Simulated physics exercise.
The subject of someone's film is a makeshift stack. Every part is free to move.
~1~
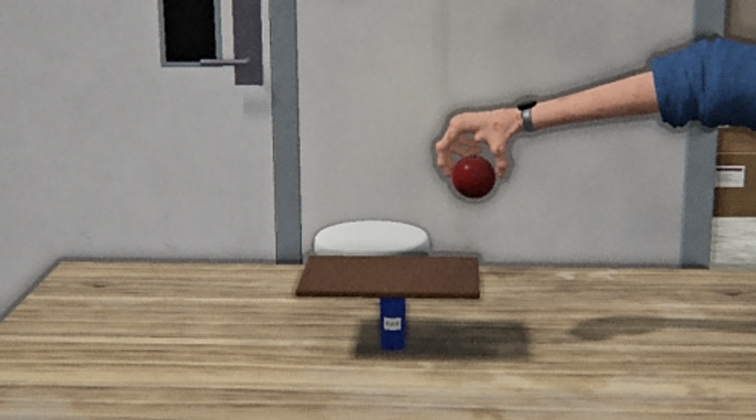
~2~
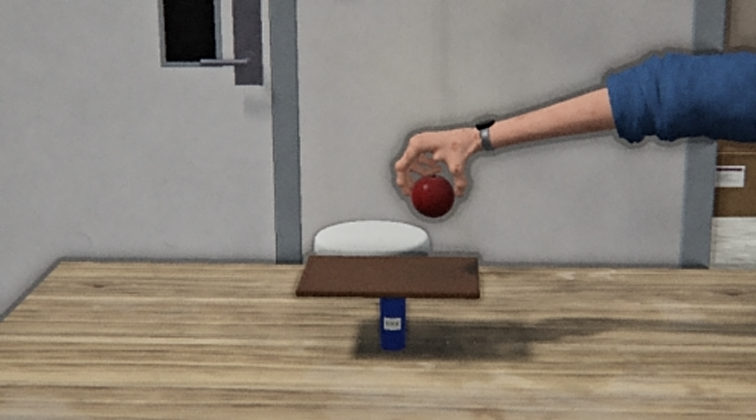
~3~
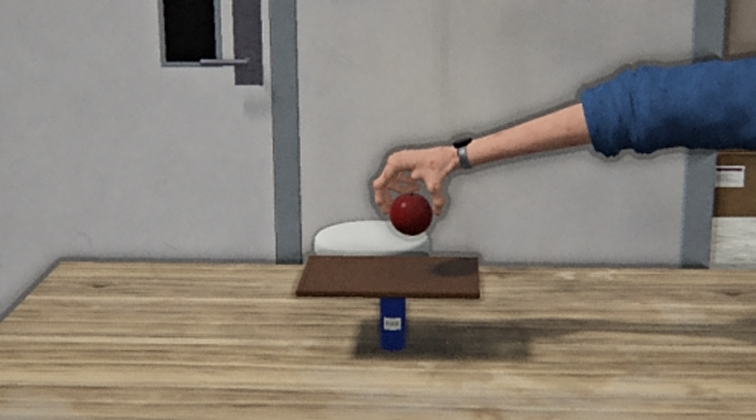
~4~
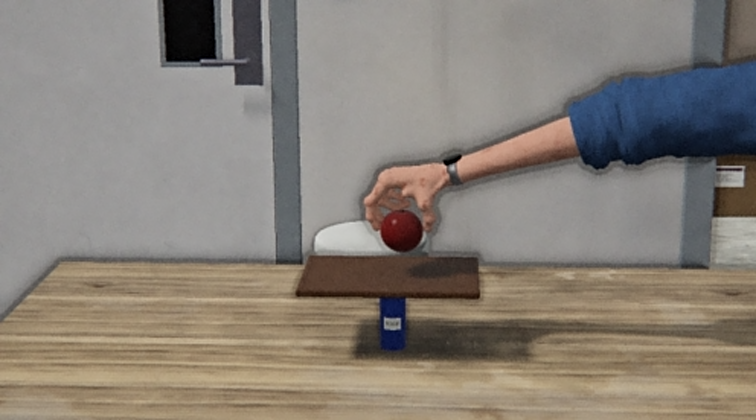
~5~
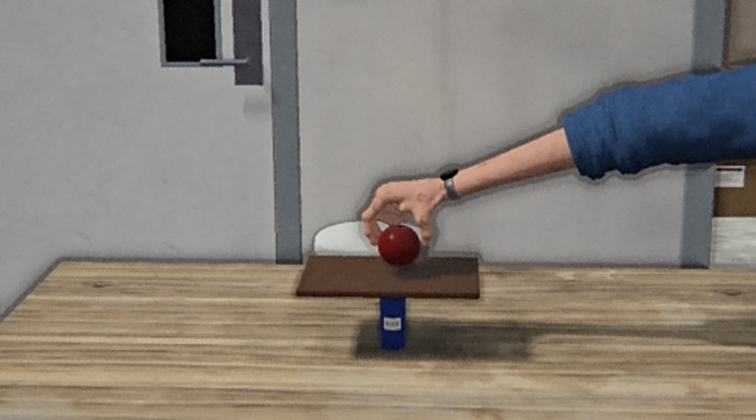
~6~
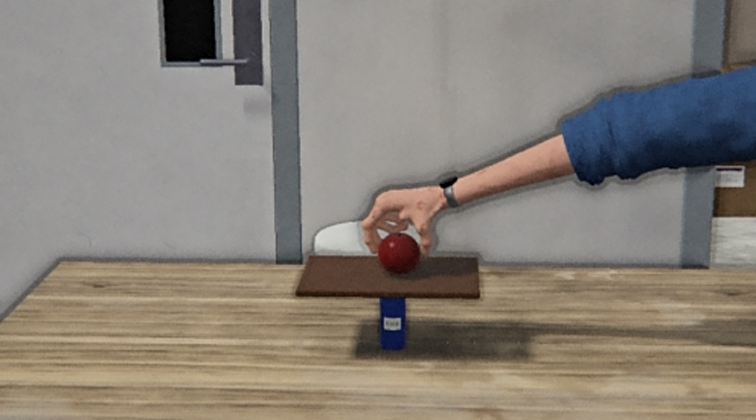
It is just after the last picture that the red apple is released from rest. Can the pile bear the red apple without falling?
Honestly, the whole thing stays intact in the end.
Then, 0.20 s past the last view, nothing moves.
Then, 0.50 s past the last view, red apple resting near (399, 254).
Finally, all 3 still in place. Final places as the last picture's camera would see them, red apple near (399, 254). The stack keeps its balance.
